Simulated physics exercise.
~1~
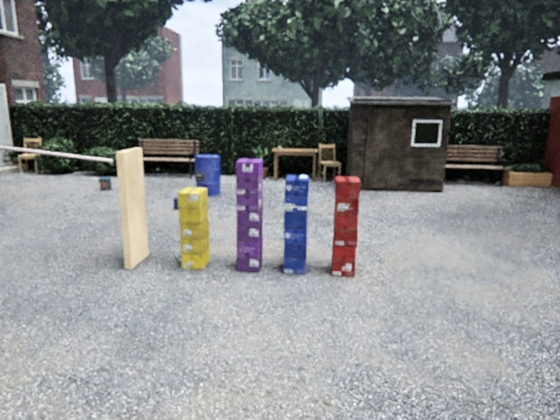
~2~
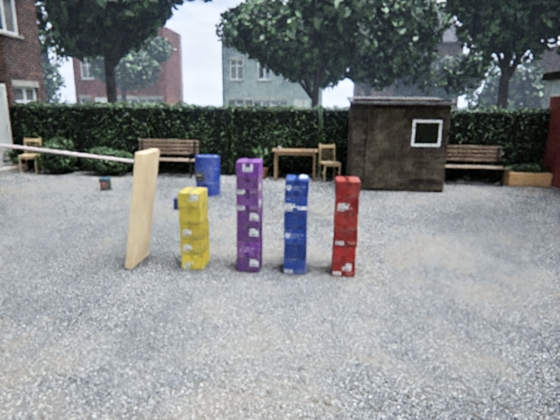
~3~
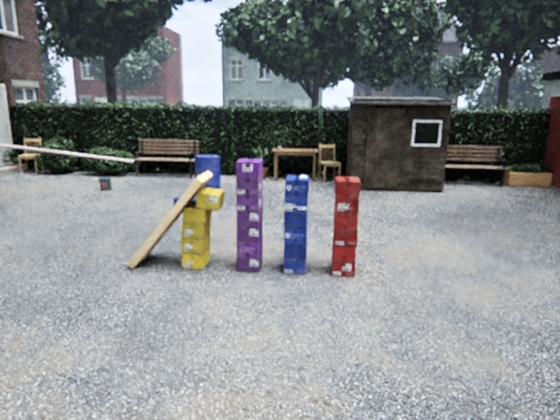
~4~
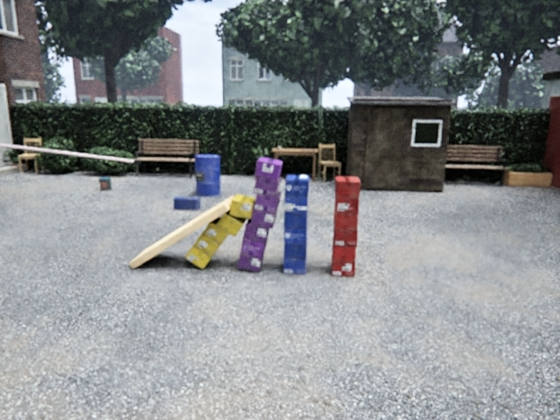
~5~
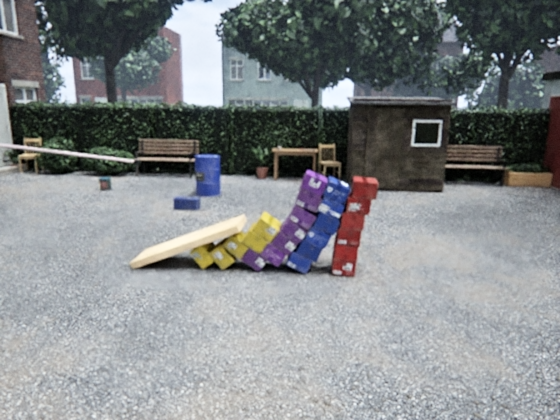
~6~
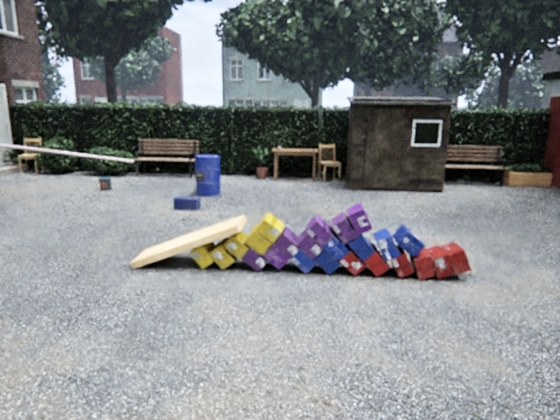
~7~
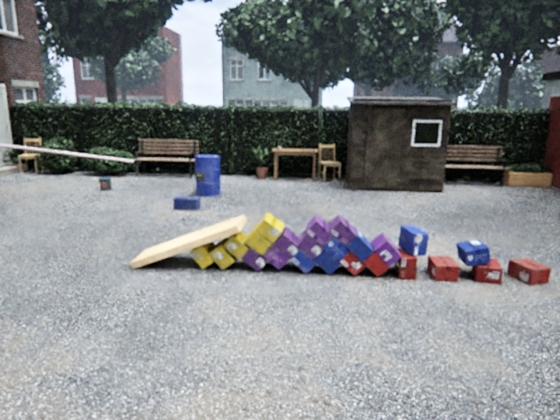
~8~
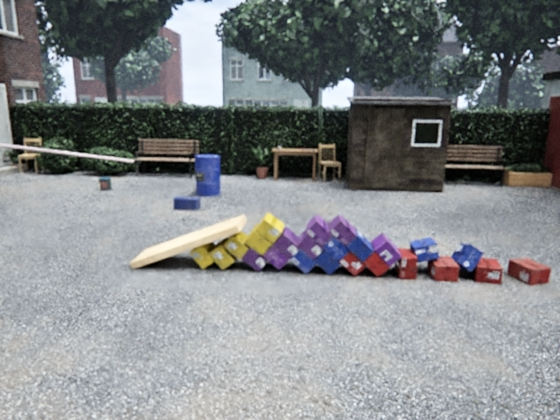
Leaning board toppling into a row of yellow, purple, blue and red block stacks, collapsing all four rightward into a heap.
